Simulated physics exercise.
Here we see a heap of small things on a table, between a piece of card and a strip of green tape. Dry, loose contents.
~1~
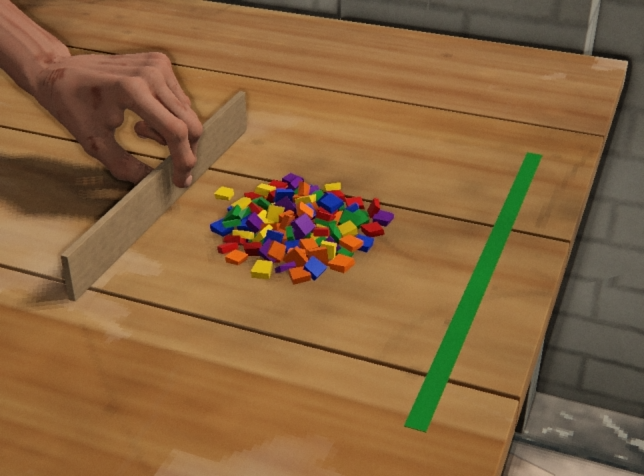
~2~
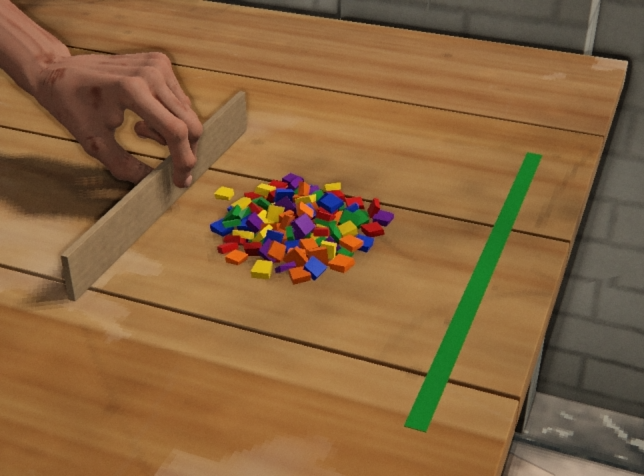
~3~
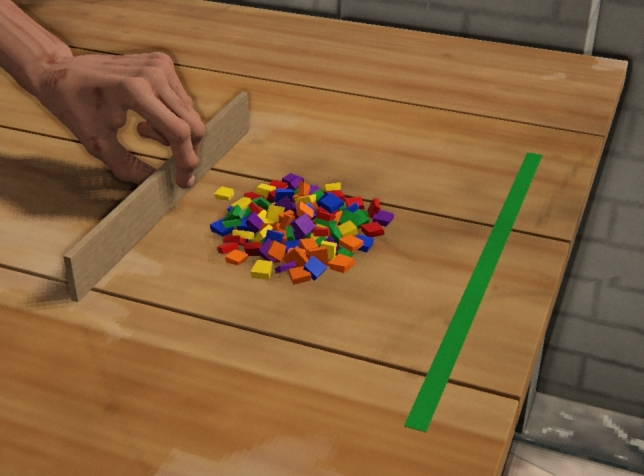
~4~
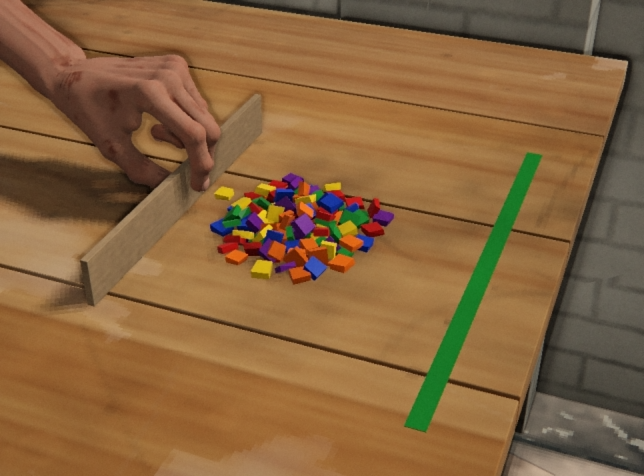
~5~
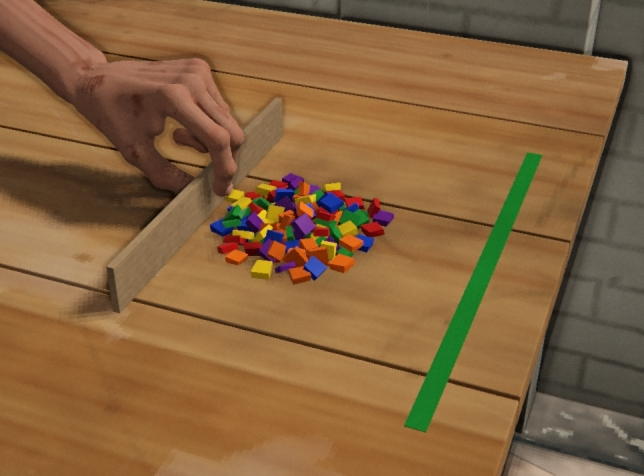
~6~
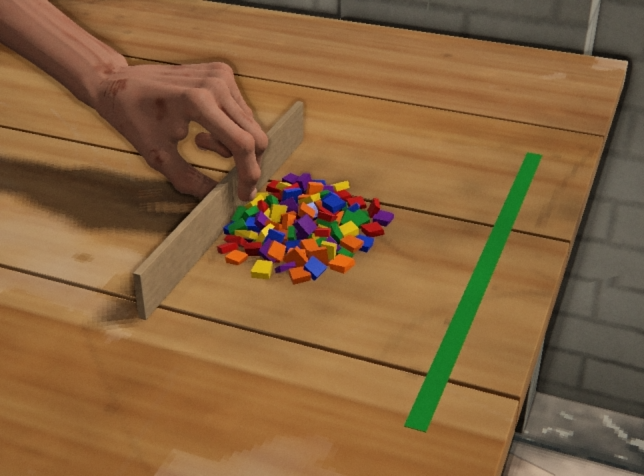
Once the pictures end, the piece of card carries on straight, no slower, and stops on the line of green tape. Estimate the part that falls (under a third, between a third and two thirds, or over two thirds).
A third to two thirds.
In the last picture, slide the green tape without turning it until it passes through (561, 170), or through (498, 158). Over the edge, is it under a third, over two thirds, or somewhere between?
Beyond two thirds, then under a third.
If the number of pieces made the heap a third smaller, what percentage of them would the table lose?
Near 40 per cent of the pieces.
Just after the last frame, piece of card still moving, near (363, 202); heap all on the table, its front near (477, 269).
A moment on, piece of card stopped at the green tape; heap roughly a third over the edge.
Further on, piece of card stopped at the green tape; heap roughly half over the edge.
When it is over, piece of card stopped at the green tape; heap roughly half over the edge.
